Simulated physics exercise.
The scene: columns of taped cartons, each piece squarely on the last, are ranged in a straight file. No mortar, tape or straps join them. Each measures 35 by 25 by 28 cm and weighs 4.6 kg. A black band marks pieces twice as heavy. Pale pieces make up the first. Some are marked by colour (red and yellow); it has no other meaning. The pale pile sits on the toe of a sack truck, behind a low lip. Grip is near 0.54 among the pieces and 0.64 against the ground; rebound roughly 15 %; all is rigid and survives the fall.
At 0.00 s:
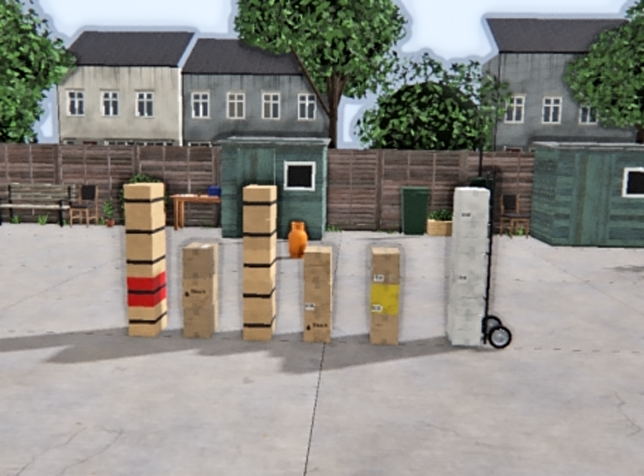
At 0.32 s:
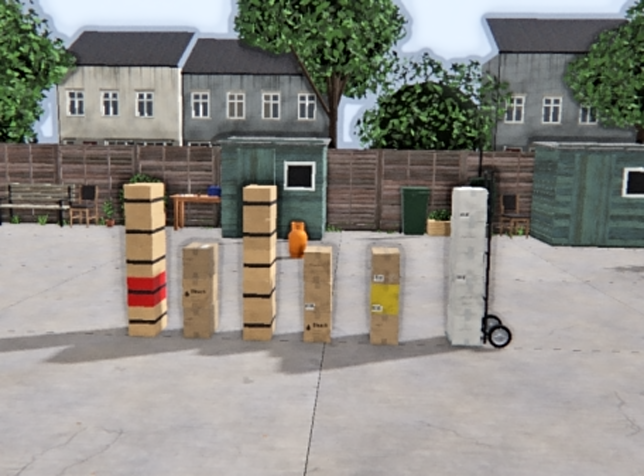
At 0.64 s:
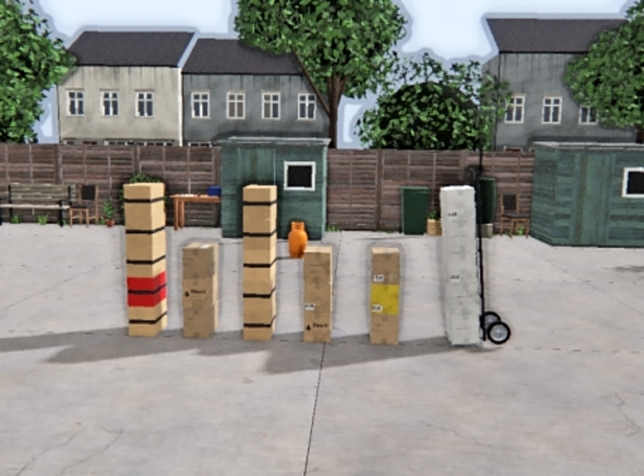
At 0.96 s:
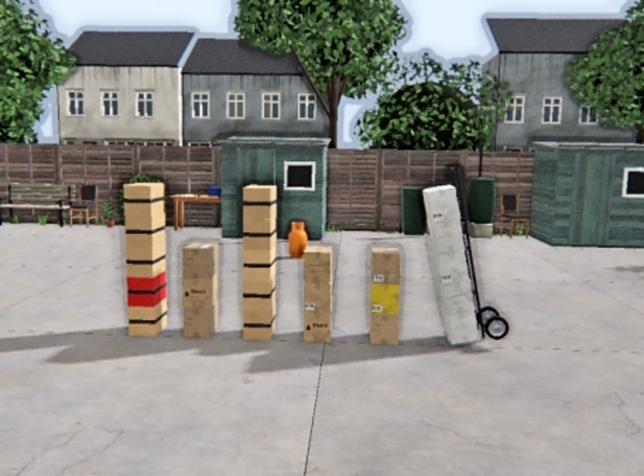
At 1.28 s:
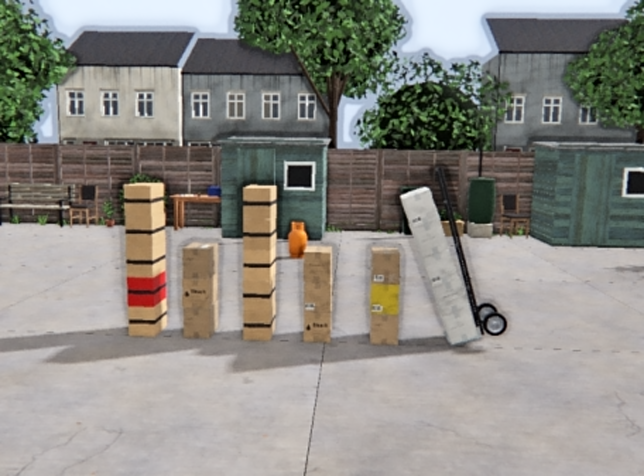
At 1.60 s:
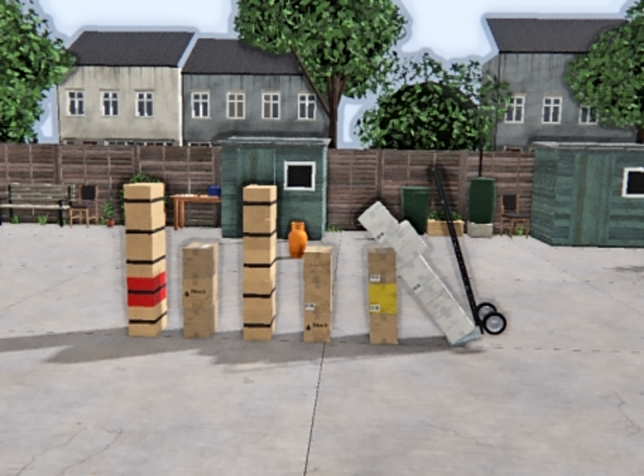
The tall pale stack on the sack truck tilted left as the truck tipped forward, then leaned farther, away from the truck's frame, and reached the yellow-banded column, which shifted slightly.
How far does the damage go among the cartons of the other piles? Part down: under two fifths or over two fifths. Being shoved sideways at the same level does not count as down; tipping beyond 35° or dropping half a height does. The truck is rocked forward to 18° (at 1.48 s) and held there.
It comes to more than two fifths.
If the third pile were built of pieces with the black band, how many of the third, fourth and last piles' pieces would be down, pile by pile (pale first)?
Then third 3, fourth 5, last 5.
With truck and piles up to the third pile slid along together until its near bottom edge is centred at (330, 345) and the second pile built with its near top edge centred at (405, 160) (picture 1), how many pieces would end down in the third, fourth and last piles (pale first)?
In that case third 3, fourth 5, last 5.
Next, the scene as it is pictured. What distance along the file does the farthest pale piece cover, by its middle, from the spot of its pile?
Some 170 cm.
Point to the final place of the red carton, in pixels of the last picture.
Around (87, 317).
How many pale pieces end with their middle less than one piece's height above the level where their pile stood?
2 pale pieces.
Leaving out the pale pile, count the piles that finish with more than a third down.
5 in all.
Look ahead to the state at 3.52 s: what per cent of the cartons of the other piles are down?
60 per cent by then.
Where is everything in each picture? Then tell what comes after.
In the first picture (pixels give the middle of a visible side), truck frame (493, 208) 0° forward; red carton (140, 292); yellow carton (385, 300); none of the others has stirred.
In the second picture, truck frame (491, 208) 1° forward; yellow carton (385, 300).
In the third picture, truck frame (479, 205) 6° forward, top of the pale pile leaning 6°; yellow carton (385, 300); none of the others has stirred.
In the fourth picture, truck frame (462, 204) 12° forward, top of the pale pile leaning 12°; yellow carton (385, 300); none of the others has stirred.
In the fifth picture, truck frame (449, 204) 17° forward, top of the pale pile leaning 21°; yellow carton (385, 300); none of the others has stirred.
In the sixth picture, truck frame (447, 204) 18° forward, top of the pale pile leaning 43°; yellow carton (383, 299); red carton (140, 292); one has shifted.
After 2.00 s, 5 of the pale pile down; none of the 19 other cartons down, 6 disturbed; yellow carton 21° from how it stood.
After 2.70 s, 5 of the pale pile down; 5 of the 19 other cartons down; yellow carton 54° from how it stood, 15 cm lower.
After 3.52 s, 5 of the pale pile down; 11 of the 19 other cartons down; yellow carton 52° from how it stood, 16 cm lower; red carton 17° from how it stood.
After 4.00 s, 5 of the pale pile down; 19 of the 19 other cartons down; red carton 72° from how it stood, 26 cm lower; yellow carton 52° from how it stood, 16 cm lower.
In the end (4.9 s), 5 of the pale pile down; 19 of the 19 other cartons down; red carton on its side; yellow carton 52° from how it stood, 16 cm lower. That is 100 per cent. From the last view, middles, red carton near (87, 317), yellow carton near (334, 311).
